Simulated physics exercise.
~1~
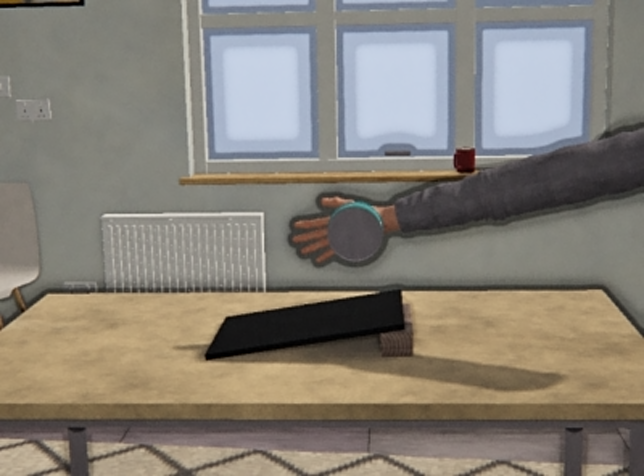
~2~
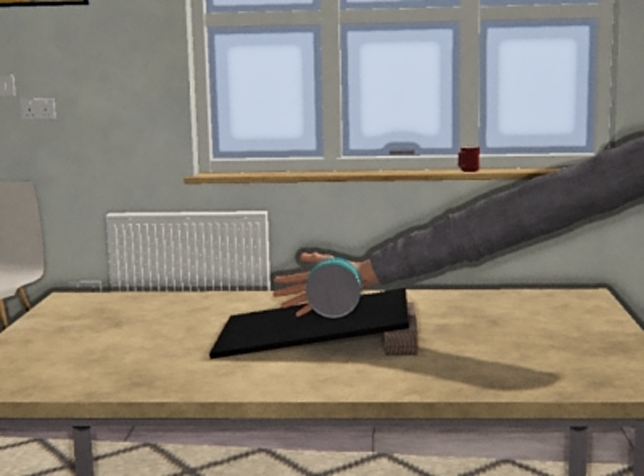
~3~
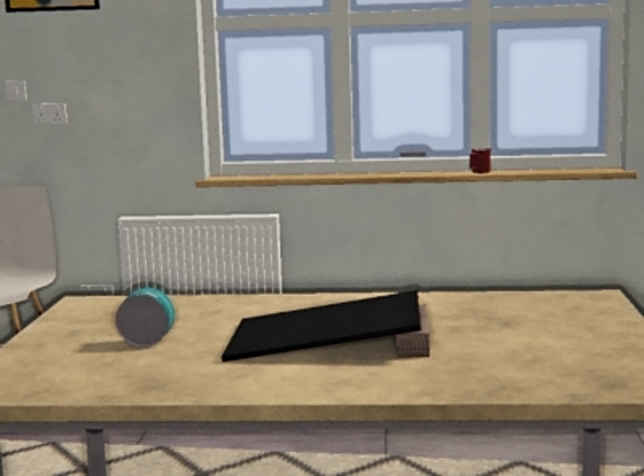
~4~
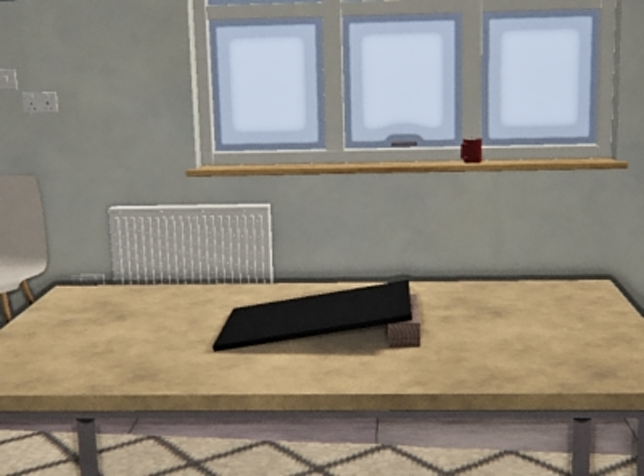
On a wooden table in a room with a window and radiator, a hand lowers a turquoise tub with a grey end onto a black board propped on a block. Released, the tub moves down the board and leftward across the table until it is out of view.
